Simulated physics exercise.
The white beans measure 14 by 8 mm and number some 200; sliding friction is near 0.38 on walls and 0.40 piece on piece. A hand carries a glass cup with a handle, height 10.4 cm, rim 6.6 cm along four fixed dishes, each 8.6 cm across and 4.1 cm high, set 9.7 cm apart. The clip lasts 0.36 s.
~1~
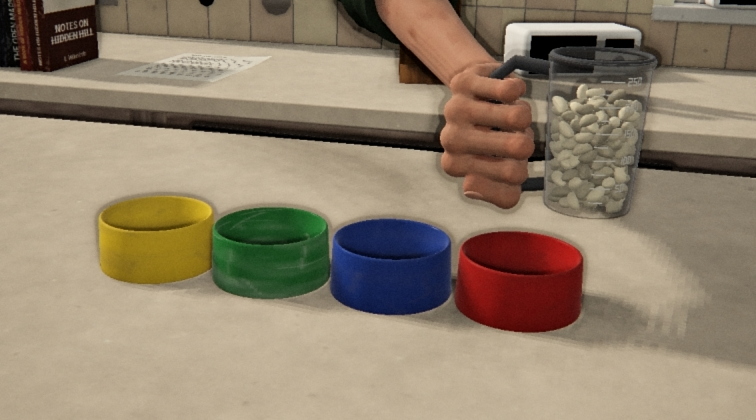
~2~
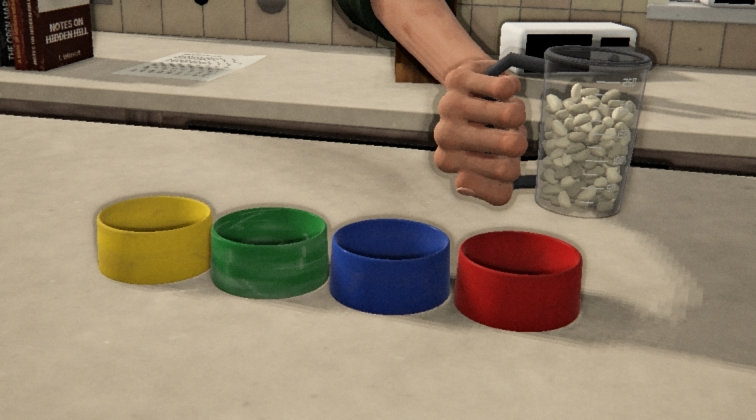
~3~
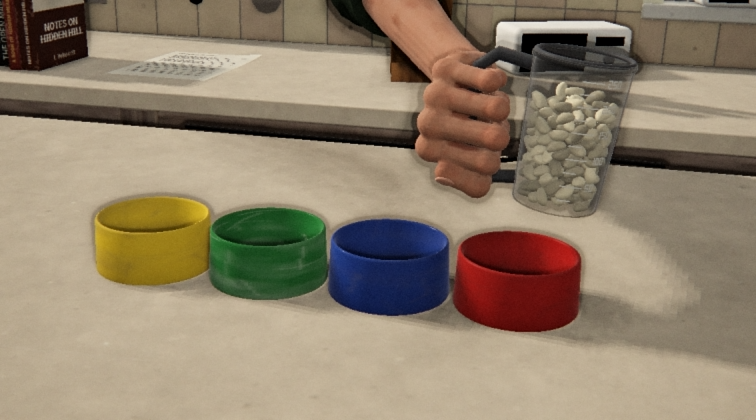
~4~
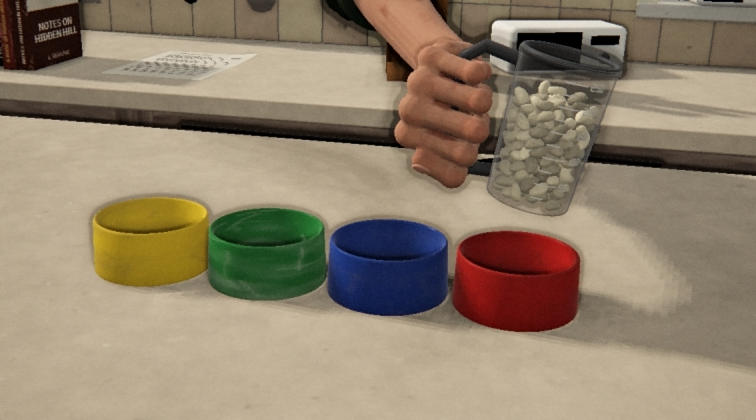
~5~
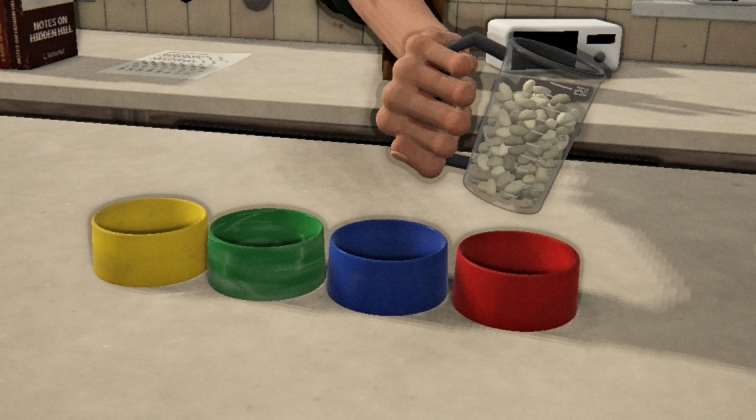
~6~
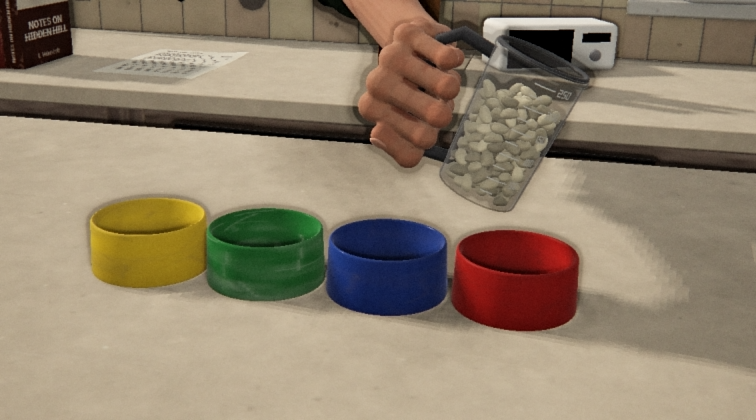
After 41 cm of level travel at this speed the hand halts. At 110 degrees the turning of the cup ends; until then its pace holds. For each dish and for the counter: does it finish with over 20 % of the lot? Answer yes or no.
Red dish: No; blue dish: No; green dish: Yes; yellow dish: Yes; on the counter: No.
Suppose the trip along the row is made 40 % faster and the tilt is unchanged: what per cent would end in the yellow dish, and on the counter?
In that case yellow 100, counter 0.
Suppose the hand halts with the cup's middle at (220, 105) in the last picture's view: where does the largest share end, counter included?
Most goes to: Green.
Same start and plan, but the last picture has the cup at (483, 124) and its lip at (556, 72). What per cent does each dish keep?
Red 0, blue 0, green 0, yellow 100.
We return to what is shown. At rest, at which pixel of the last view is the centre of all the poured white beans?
Near (227, 255).
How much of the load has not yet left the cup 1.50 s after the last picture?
Roughly 50 per cent.
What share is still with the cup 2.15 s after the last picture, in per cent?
Some 15 per cent of the load.
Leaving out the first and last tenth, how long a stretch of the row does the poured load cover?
Roughly 13 cm.
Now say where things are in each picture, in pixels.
Cup at (594, 132), tilt 0 degrees, lip at (654, 59), moved 0.0 cm; middle of the pieces at (600, 148); red dish at (521, 253); blue dish at (392, 239); green dish at (271, 226); yellow dish at (157, 214), in the first picture.
Cup at (587, 132), tilt 2 degrees, lip at (648, 60), moved 0.4 cm; middle of the pieces at (593, 147), in the second picture.
Cup at (569, 131), tilt 6 degrees, lip at (635, 64), moved 1.5 cm; middle of the pieces at (574, 147), in the third picture.
Cup at (548, 129), tilt 12 degrees, lip at (619, 69), moved 2.9 cm; middle of the pieces at (551, 146), in the fourth picture.
Cup at (529, 128), tilt 17 degrees, lip at (603, 74), moved 4.2 cm; middle of the pieces at (530, 144), in the fifth picture.
Cup at (509, 126), tilt 22 degrees, lip at (587, 80), moved 5.5 cm; middle of the pieces at (509, 143); red dish at (517, 252); blue dish at (388, 240); green dish at (265, 228); yellow dish at (149, 217), in the sixth picture.
Then, 0.90 s after the last picture, tilt 88 degrees; cup holds 100 %.
Then, 1.50 s after the last picture, tilt 110 degrees; cup holds 50 %, green 45 %.
Then, 2.15 s after the last picture, tilt 110 degrees; cup holds 15 %, green 50 %, yellow 30 %.
In the end, red 0 %, blue 0 %, green 50 %, yellow 45 %, counter 5 %.
